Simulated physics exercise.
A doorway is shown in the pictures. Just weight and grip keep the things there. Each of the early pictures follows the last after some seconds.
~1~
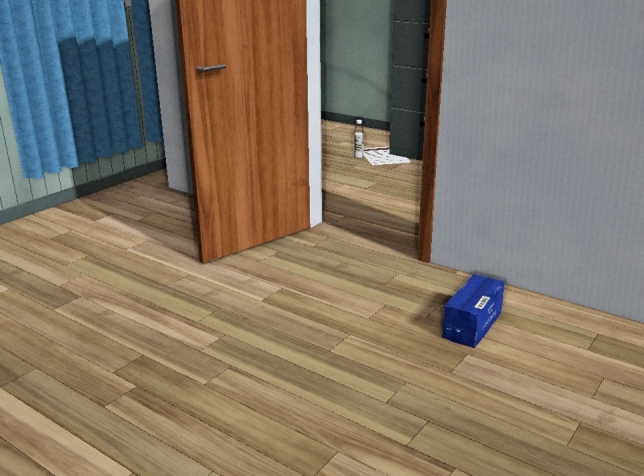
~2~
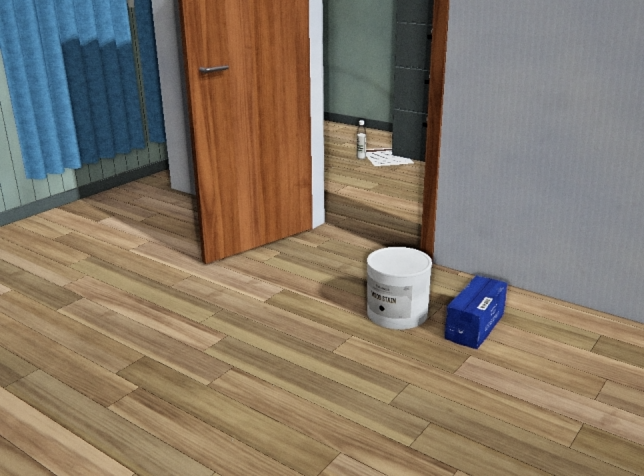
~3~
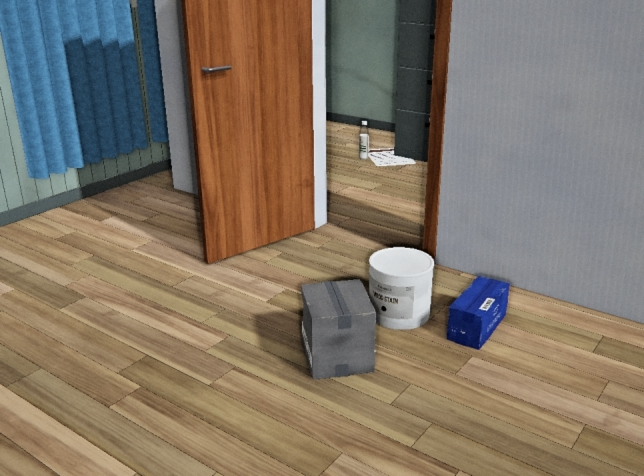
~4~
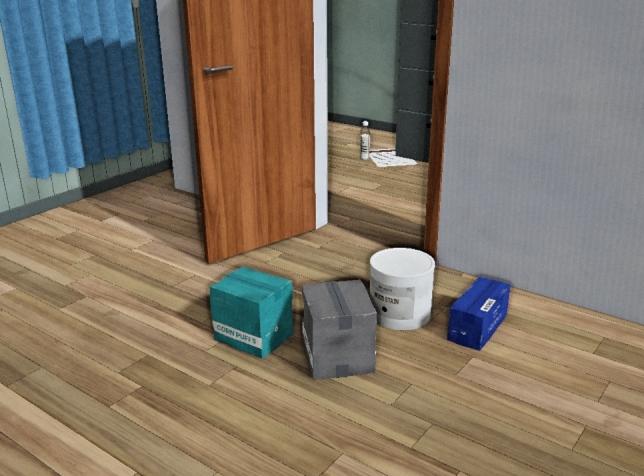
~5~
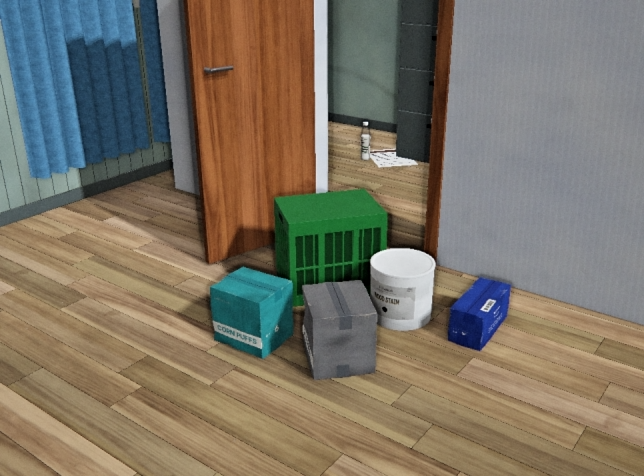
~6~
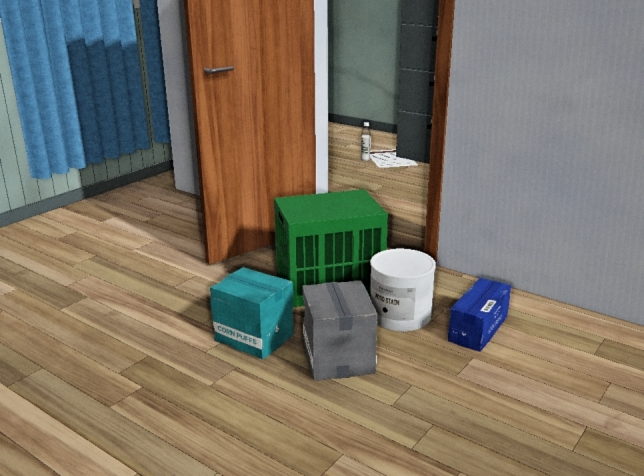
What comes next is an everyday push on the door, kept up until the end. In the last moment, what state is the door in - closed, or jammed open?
At the last moment the door is jammed open.
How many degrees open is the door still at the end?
Roughly 70 degrees open.
Then, 0.60 s later than the last frame, open by 90°.
Then, 0.90 s later than the last frame, open by 76°.
When it is over, open by 71°; all 5 as before. End places, in pixels of the last picture, green chest near (334, 247).
